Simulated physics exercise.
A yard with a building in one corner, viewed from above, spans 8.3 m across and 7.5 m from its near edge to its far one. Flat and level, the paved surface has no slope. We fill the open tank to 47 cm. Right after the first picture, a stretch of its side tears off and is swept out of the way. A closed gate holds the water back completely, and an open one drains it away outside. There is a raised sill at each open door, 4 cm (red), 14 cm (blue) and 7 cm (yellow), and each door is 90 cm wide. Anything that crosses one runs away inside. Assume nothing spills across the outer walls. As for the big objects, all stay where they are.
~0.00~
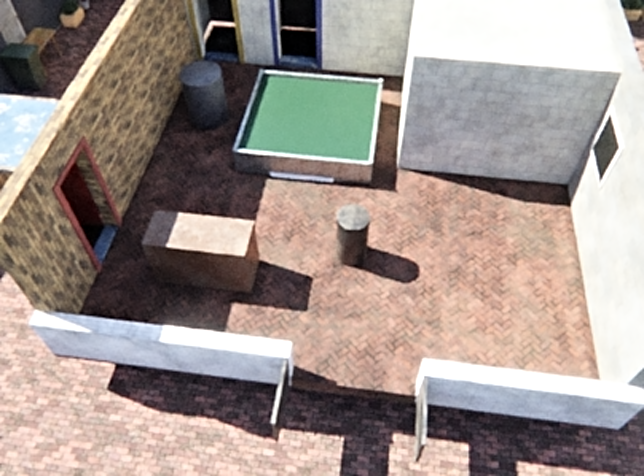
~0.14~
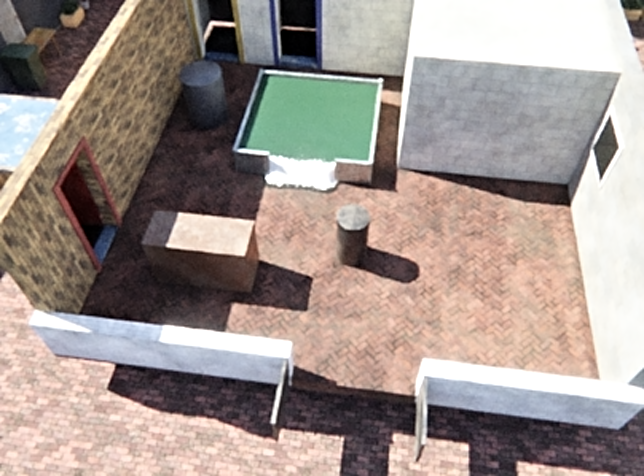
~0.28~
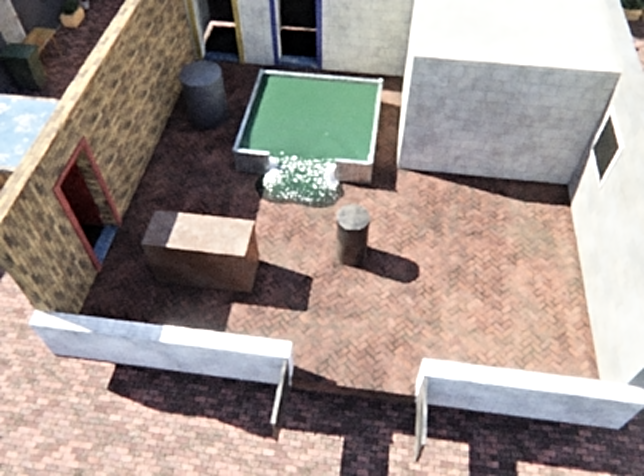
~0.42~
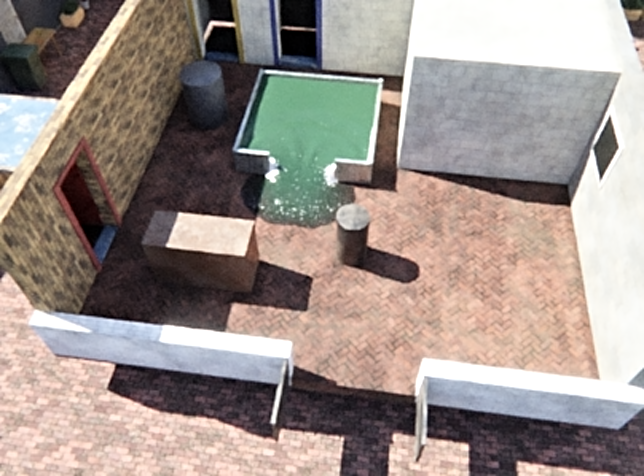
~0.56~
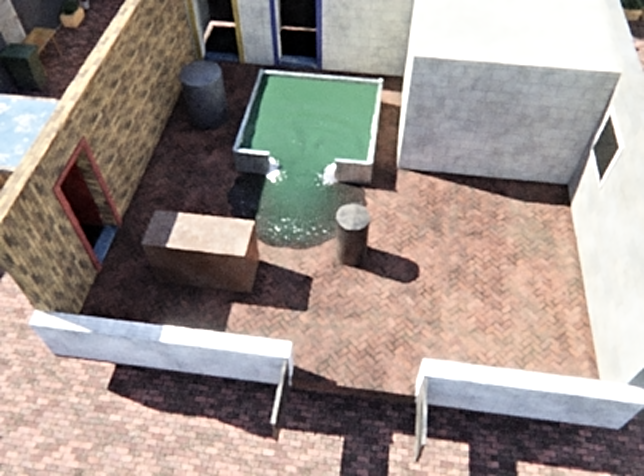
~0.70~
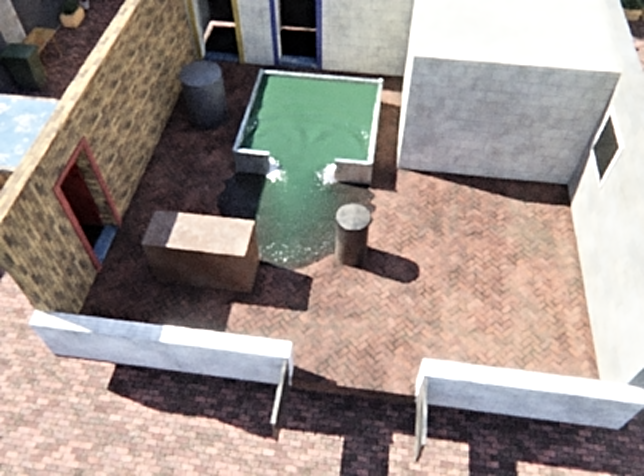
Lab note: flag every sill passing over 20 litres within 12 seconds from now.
Red door flagged, blue door not flagged, yellow door not flagged.
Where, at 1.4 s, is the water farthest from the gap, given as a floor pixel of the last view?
Point: Roughly (235, 357).
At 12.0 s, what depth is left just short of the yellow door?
Depth: Approx. 6.0 cm.
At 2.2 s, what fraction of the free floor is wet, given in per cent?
Close to 30 in a hundred.
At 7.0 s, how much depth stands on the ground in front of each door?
Red 9 cm, blue 0 cm, yellow 4 cm.
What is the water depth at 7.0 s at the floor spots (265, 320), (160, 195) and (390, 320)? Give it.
4, 8, 1 cm.
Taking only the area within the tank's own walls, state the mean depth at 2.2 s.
32 cm.
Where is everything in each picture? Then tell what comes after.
The first picture shows still water, 47 cm deep, in the open tank at (312, 117).
In the second picture, the front is at (267, 181), 0.7 m from the gap at (303, 169); 0.3 m2 of floor is under water; 47 cm left at the back of the open tank.
In the third picture, the front is at (328, 203), 0.9 m from the gap at (303, 171); 0.9 m2 of floor is under water; 47 cm left at the back of the open tank.
In the fourth picture, the front is at (270, 219), 1.3 m from the gap at (303, 171); 1.8 m2 of floor is under water; 47 cm left at the back of the open tank.
In the fifth picture, the front is at (277, 243), 1.7 m from the gap at (303, 171); 2.9 m2 of floor is under water; 47 cm left at the back of the open tank.
In the sixth picture, the front is at (273, 262), 2.2 m from the gap at (303, 171); 3.8 m2 of floor is under water; 47 cm left at the back of the open tank.
After 1.4 s water covers 15 % of the floor and is deepest (27 cm) near (251, 254); red door not reached, blue door not reached, yellow door not reached.
After 2.2 s water covers 30 % of the floor and is deepest (26 cm) near (297, 184); red door 4 cm at the sill, 0 L in, blue door not reached, yellow door not reached.
After 3.5 s water covers 45 % of the floor and is deepest (23 cm) near (269, 361); red door 10 cm at the sill, 43 L in, blue door not reached, yellow door not reached.
After 7.0 s water covers 65 % of the floor and is deepest (12 cm) near (269, 361); red door 9 cm at the sill, 126 L in, blue door not reached, yellow door 4 cm at the sill, 0 L in.
After 12.0 s water covers 85 % of the floor and is deepest (8 cm) near (282, 352); red door 7 cm at the sill, 177 L in, blue door 3 cm at the sill, 0 L in, yellow door 6 cm at the sill, 0 L in.
